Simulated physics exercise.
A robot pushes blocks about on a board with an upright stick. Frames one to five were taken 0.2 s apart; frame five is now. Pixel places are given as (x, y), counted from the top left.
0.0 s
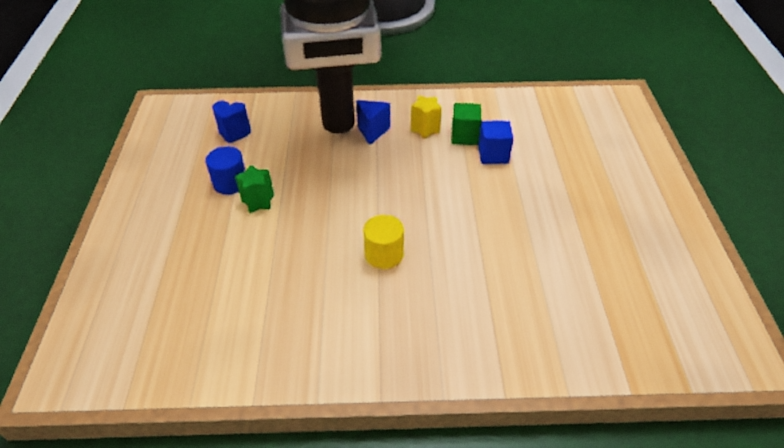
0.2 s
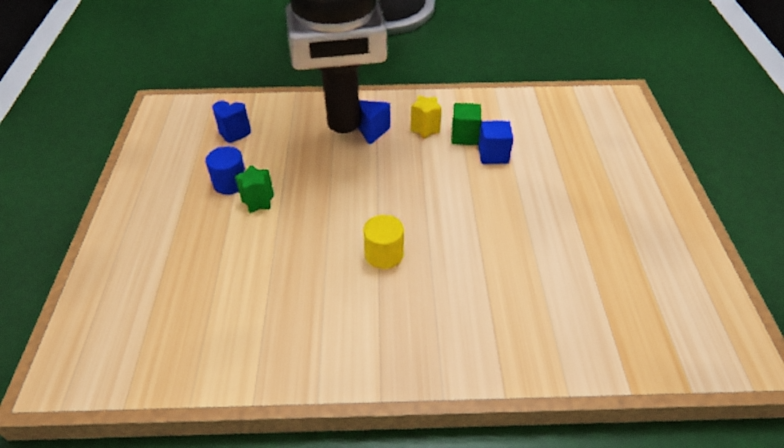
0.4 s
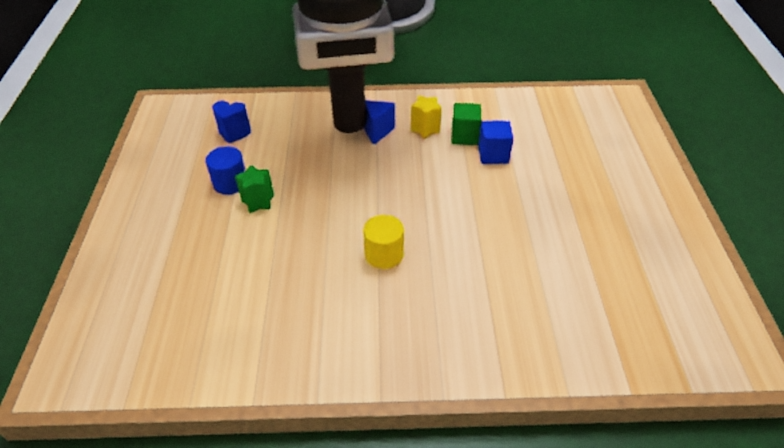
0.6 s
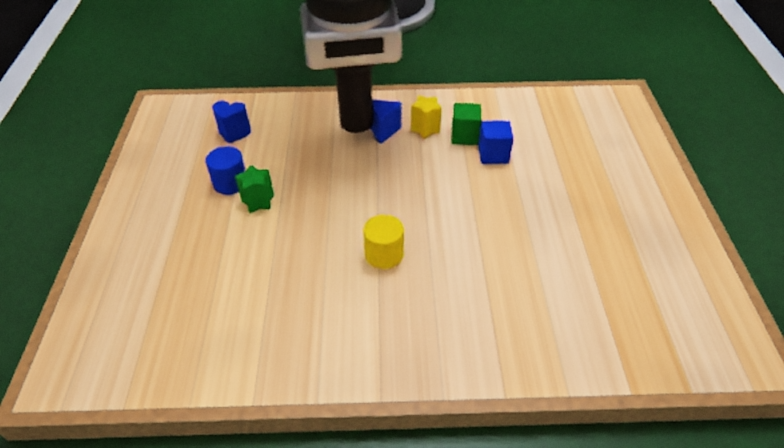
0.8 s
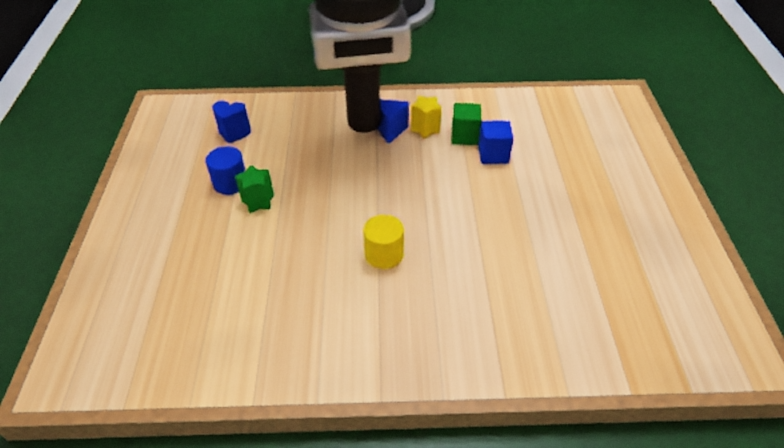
A robot's upright black stick slid slowly to the right along the far side of a wooden board, pushing a blue triangle closer to a yellow star while the other blocks stayed still.
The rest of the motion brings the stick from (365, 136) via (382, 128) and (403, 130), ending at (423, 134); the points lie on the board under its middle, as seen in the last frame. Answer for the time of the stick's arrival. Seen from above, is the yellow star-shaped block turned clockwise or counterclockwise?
Seen from above, clockwise.
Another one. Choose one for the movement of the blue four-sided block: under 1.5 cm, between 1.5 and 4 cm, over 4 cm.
I'd go with under 1.5 cm for this block.
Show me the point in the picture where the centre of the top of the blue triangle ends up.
I expect it at (431, 92).
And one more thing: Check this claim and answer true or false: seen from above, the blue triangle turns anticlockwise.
That is true.
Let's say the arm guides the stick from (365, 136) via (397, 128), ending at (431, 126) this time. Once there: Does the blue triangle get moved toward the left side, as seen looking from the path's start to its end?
Final answer: Yes.
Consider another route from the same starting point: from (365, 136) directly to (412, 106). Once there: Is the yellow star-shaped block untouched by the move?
No, it doesn't check out.
On the path given first. Halfway along, stick (393, 115); blue triangle (419, 98); yellow star-shaped block (443, 103), turned 25° clockwise.
At the end, stick (424, 121); blue triangle (431, 92), turned 40° anticlockwise; yellow star-shaped block (455, 98), turned 50° clockwise; green four-sided block (477, 111), turned 15° clockwise; blue four-sided block (500, 130).
